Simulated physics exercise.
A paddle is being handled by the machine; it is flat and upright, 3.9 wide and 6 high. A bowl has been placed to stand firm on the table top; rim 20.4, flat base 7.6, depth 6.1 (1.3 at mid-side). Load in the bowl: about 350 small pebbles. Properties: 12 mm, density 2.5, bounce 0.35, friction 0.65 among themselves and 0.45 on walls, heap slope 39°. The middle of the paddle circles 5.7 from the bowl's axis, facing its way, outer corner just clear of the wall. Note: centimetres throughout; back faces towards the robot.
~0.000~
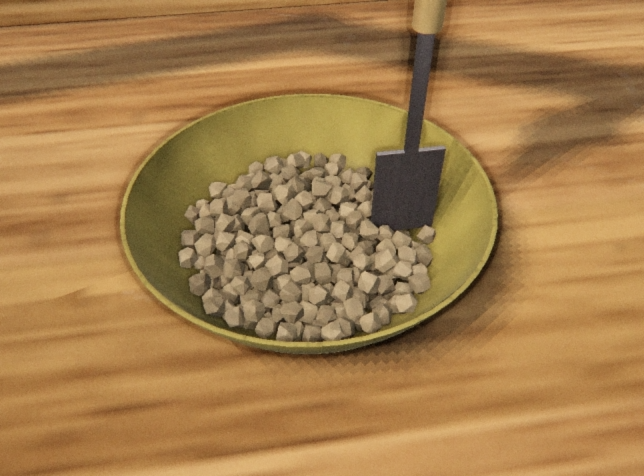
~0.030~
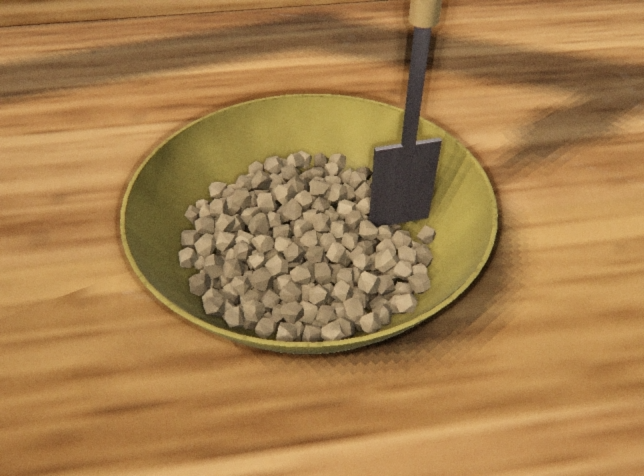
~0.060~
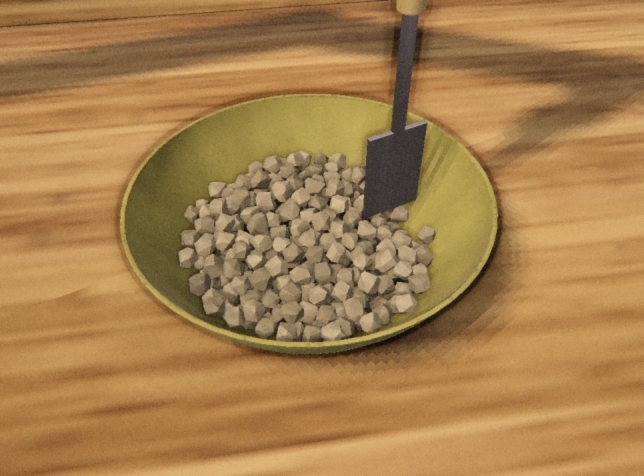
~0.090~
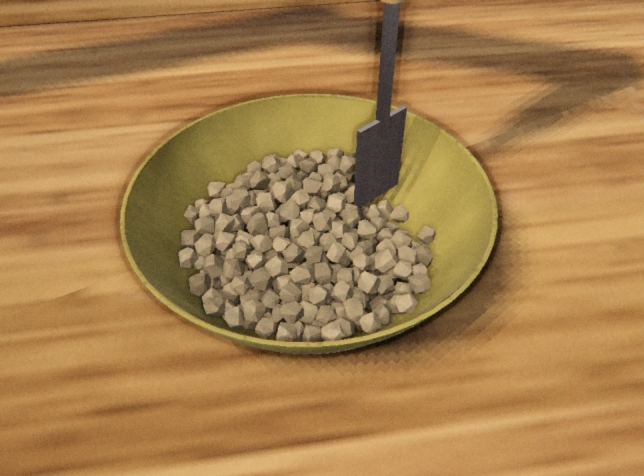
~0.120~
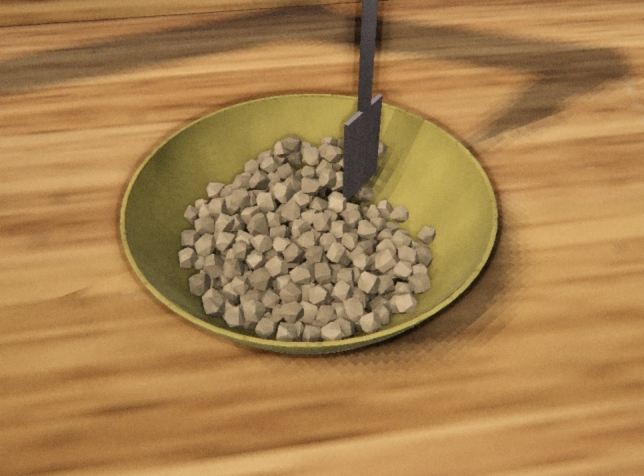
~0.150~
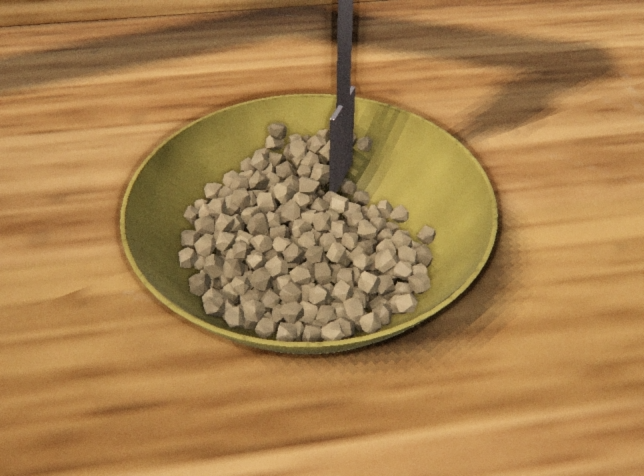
A dark paddle sweeps left around a green bowl's far side, pushing pale pebbles up.
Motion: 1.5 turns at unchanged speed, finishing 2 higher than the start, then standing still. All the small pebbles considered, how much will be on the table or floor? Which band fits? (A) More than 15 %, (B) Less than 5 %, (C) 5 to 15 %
C, 5 to 15 %.
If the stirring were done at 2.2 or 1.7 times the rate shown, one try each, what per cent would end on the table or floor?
Around 25 percent for the first try and 20 percent for the second.
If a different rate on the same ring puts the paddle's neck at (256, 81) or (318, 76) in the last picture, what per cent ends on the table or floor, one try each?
Around 25 and 10 per cent respectively.
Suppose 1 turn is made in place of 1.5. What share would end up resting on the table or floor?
That would give some 5 percent.
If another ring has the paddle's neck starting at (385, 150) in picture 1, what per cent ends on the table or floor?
It comes to around 5 percent.
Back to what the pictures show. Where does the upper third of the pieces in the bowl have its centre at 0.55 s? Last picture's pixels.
I'd put it at around (329, 289).
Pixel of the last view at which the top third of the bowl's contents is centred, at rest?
Centre, approx.: (316, 226).
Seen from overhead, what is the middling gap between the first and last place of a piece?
Distance: Close to 3 cm.
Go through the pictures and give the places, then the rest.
In the first frame, the paddle neck at (414, 127), 0° round; upper third of the load around (295, 231), from x 190 to 425, top at y 160; 346 in the bowl.
In the second frame, the paddle neck at (411, 121), 5° round; upper third of the load around (295, 231), from x 190 to 425, top at y 160.
In the third frame, the paddle neck at (400, 107), 19° round; upper third of the load around (294, 230), from x 190 to 425, top at y 160.
In the fourth frame, the paddle neck at (385, 96), 33° round; upper third of the load around (299, 223), from x 190 to 425, top at y 155.
In the fifth frame, the paddle neck at (365, 86), 47° round; upper third of the load around (296, 220), from x 190 to 425, top at y 145.
In the sixth frame, the paddle neck at (344, 80), 61° round; upper third of the load around (292, 215), from x 190 to 425, top at y 125; 346 in the bowl.
After 0.55 s, 249° round, highest piece 8 above the table; 334 in the bowl, 9 on the table or floor, 3 in flight or on the tool.
After 0.95 s, 77° round, highest piece 7 above the table; 319 in the bowl, 26 on the table or floor, 1 in flight or on the tool.
After 1.35 s, 180° round, highest piece 6 above the table; 318 in the bowl, 28 on the table or floor.
After 2.05 s, 180° round, highest piece 5 above the table; 318 in the bowl, 28 on the table or floor.
In the end, 318 in the bowl, 28 on the table or floor. That is 8 % on the table or floor.
